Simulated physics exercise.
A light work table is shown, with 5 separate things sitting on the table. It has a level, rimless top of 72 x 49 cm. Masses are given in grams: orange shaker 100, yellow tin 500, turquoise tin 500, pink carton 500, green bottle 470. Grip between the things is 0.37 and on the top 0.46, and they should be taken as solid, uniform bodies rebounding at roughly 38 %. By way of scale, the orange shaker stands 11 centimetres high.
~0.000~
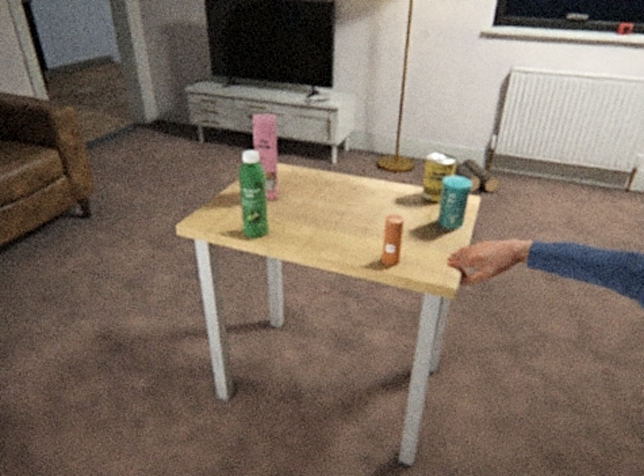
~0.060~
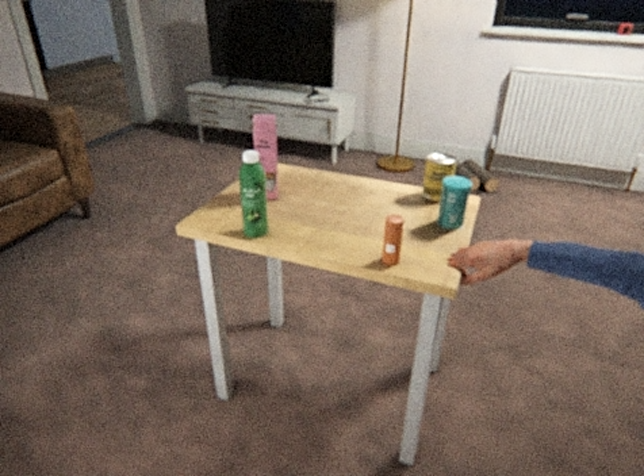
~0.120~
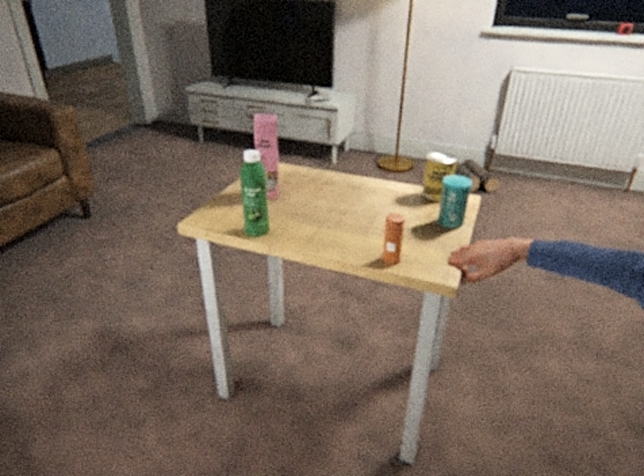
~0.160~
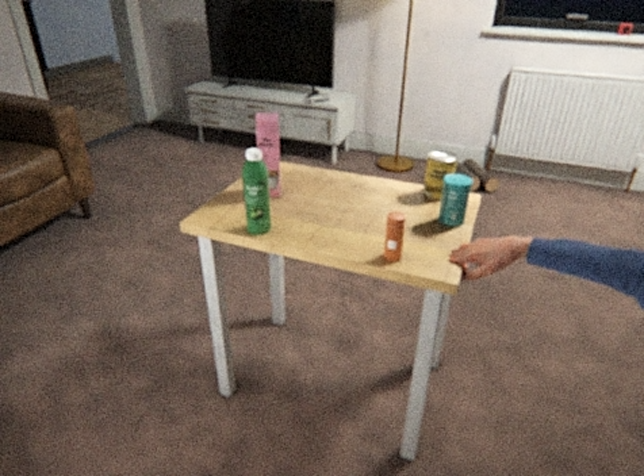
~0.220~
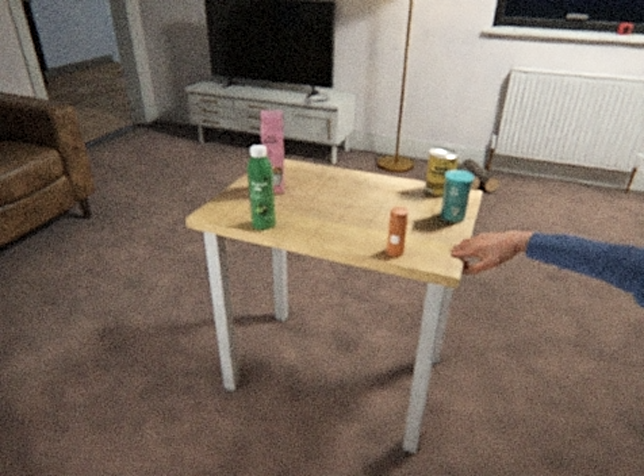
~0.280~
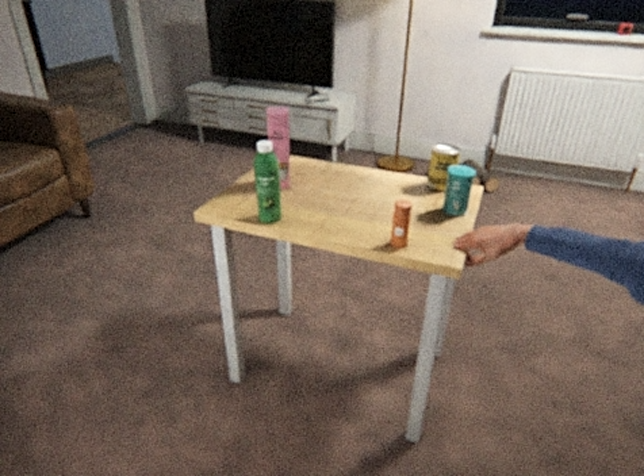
At the start, a hand reaches in from the right to the near corner of a light wooden table holding five items, including a green bottle and a pink container. The table then slides slightly away from the viewer, the hand still at its corner, and the upright items move along with it.
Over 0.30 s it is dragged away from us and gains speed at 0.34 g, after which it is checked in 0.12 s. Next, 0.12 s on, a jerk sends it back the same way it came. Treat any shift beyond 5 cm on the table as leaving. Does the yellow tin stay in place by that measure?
No, it is displaced.
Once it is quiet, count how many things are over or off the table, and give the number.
In total, 4.
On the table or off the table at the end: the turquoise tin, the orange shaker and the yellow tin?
Well, the turquoise tin does not come off, the orange shaker does not come off, and the yellow tin does come off.
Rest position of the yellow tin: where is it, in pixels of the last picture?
It settles at around (418, 336).
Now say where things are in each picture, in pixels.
The first frame shows yellow tin (439, 177); orange shaker (393, 240).
The second frame shows pink carton (266, 158); green bottle (254, 195).
The third frame shows table shifted 1 cm; orange shaker (393, 239); turquoise tin (454, 203).
The fourth frame shows table shifted 2 cm; pink carton (269, 156); green bottle (256, 192).
The fifth frame shows table shifted 4 cm; orange shaker (397, 231); turquoise tin (456, 197).
The sixth frame shows table shifted 8 cm; yellow tin (443, 168); pink carton (279, 149).
By 0.58 s, table shifted 21 cm; yellow tin now off the table; orange shaker on its side; green bottle tilted 46°.
By 0.88 s, table shifted 8 cm; pink carton now off the table; green bottle on its side; orange shaker on its side.
By 1.08 s, green bottle on its side; orange shaker on its side.
By 1.38 s, as before.
When it is over (1.7 s), off the table, yellow tin and pink carton; lying over on the table, orange shaker and green bottle; turquoise tin within 5 cm of the start. End places, in pixels of the last picture, yellow tin near (418, 336).
